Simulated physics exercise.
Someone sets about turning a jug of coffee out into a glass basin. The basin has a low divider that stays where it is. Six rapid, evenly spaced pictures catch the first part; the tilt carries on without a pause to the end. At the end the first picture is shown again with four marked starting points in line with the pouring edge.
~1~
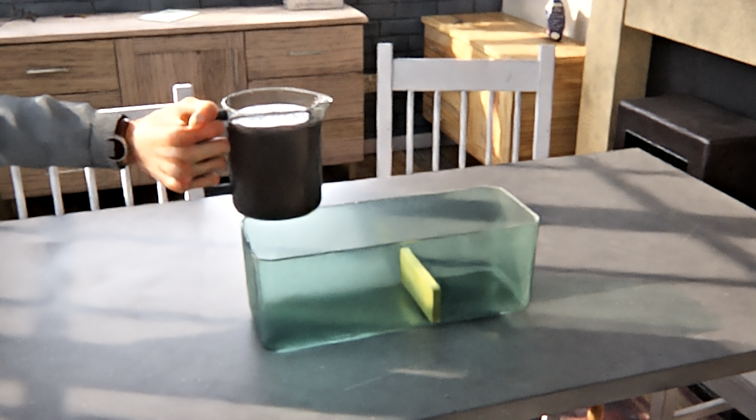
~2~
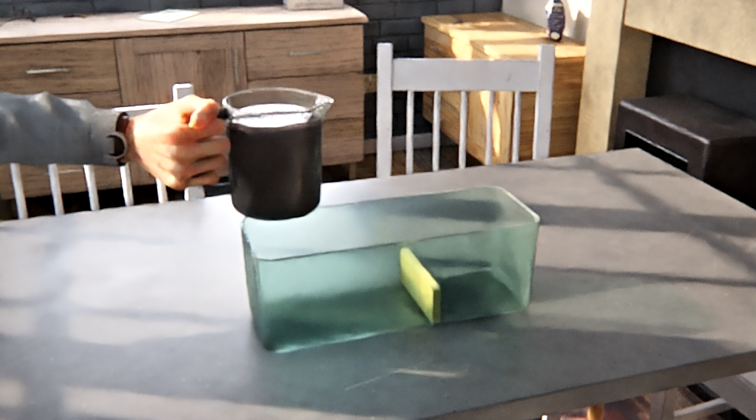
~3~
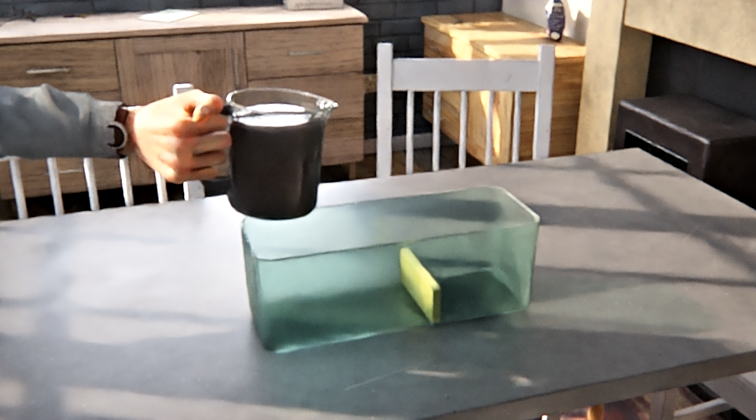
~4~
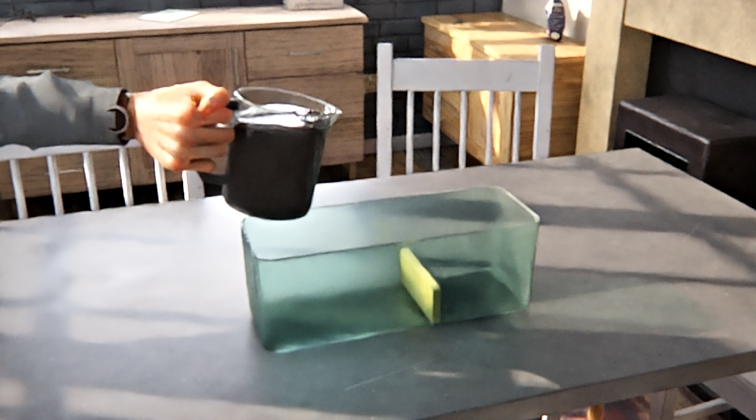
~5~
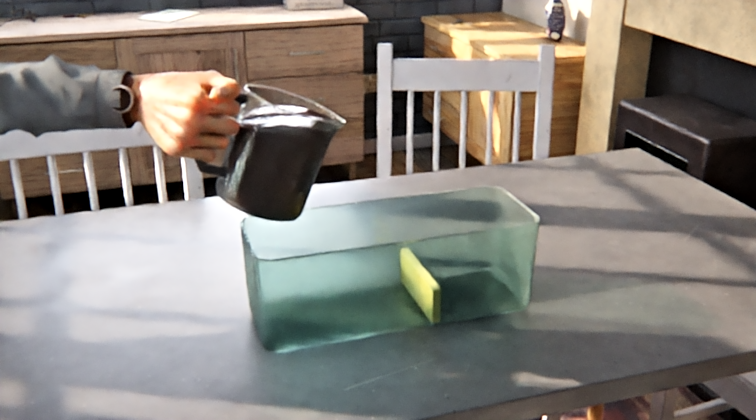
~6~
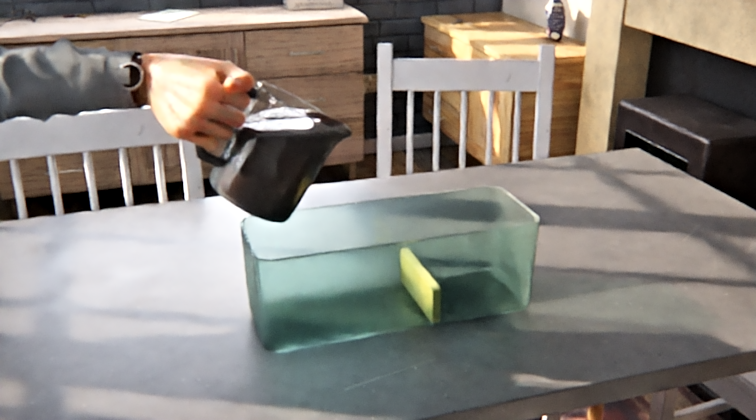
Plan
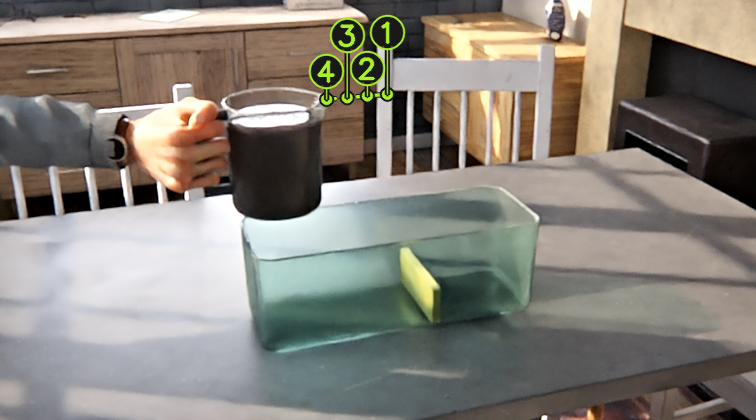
Hand holding a glass jug of dark liquid above a greenish glass basin with a yellow divider, gradually tilting it rightward.
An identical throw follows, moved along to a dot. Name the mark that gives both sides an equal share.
2.
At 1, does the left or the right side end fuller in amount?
More ends on the right.
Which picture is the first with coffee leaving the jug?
Picture 6.
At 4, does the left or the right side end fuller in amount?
More ends on the left.
In lime, 1 at (387, 94); 2 at (367, 96); 3 at (347, 97); 4 at (326, 99).
With 1, about 15 % ends left of the wall and 85 % right of it.
With 2, about 51 % ends left of the wall and 48 % right of it.
With 3, about 85 % ends left of the wall and 13 % right of it.
With 4, about 94 % ends left of the wall and 4 % right of it.
